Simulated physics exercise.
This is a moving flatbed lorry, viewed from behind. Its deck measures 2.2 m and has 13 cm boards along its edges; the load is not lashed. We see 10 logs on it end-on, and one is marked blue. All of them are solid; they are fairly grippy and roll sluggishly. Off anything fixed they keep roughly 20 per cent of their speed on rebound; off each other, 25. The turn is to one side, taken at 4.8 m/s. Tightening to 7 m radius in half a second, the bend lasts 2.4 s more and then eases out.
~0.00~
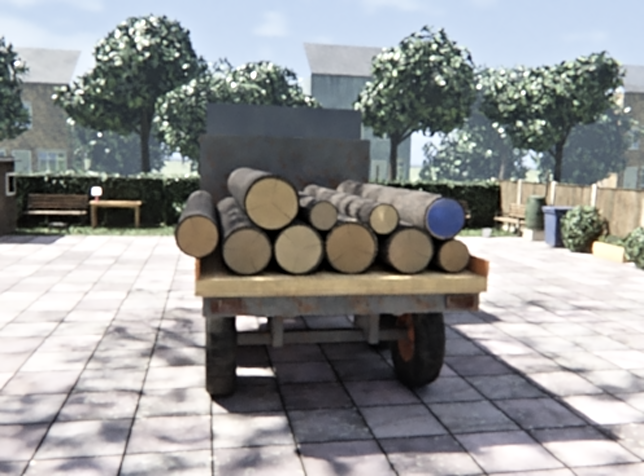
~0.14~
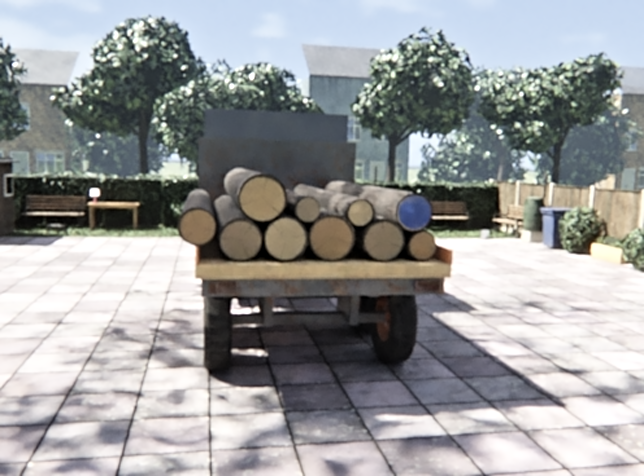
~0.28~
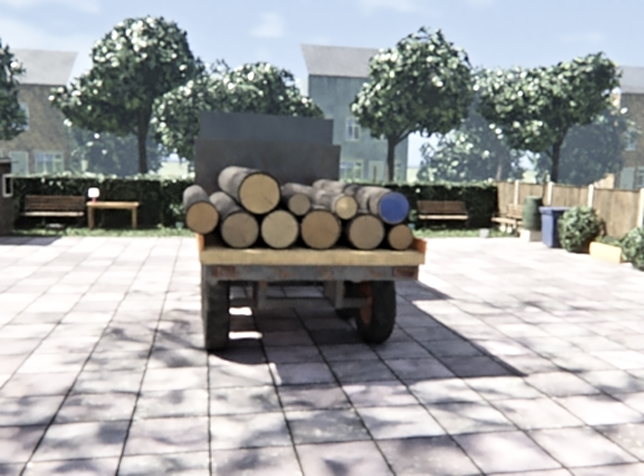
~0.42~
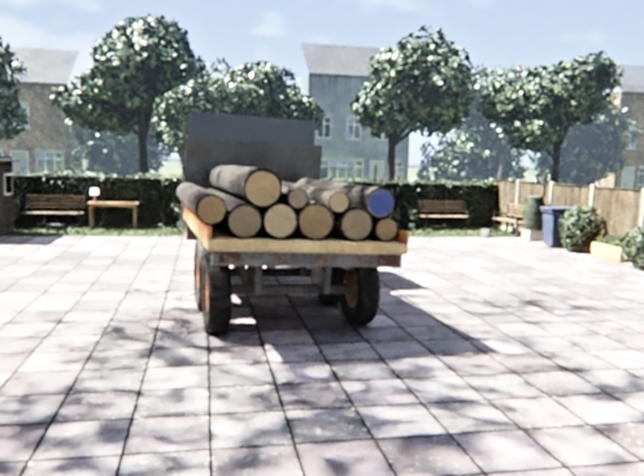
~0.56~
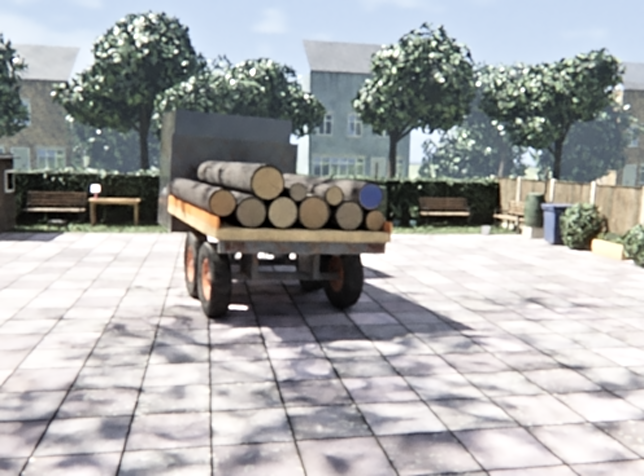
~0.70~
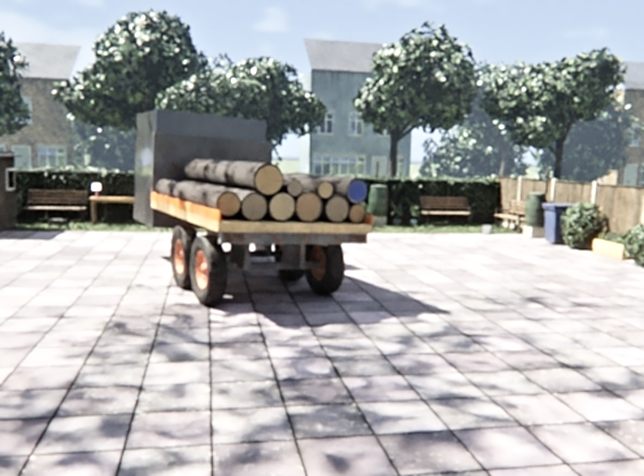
A flatbed lorry stacked with loose logs, one with a blue end, drove away across a paved square and gradually turned left, showing its side, while the logs stayed in their pile.
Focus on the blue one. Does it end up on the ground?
Looks like it gets ejected.
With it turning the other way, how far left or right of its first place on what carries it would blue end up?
I reckon some 25 cm toward the left.
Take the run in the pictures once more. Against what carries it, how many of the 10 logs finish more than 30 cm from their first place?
Count: 1.
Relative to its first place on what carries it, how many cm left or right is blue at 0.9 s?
Blue 25 right.
Then, 0.9 s in, blue is up on others, 5 cm from the right edge, rolling right; 0 gone from the deck.
Then, 1.0 s in, blue is over the right board and falling; 1 gone from the deck.
Then, 1.1 s in, blue is over the right board and falling; 1 gone from the deck.
Then, 1.2 s in, blue is over the right board and falling; 1 gone from the deck.
In the end (3.5 s), blue is over the right board and gone; 1 gone from the deck.
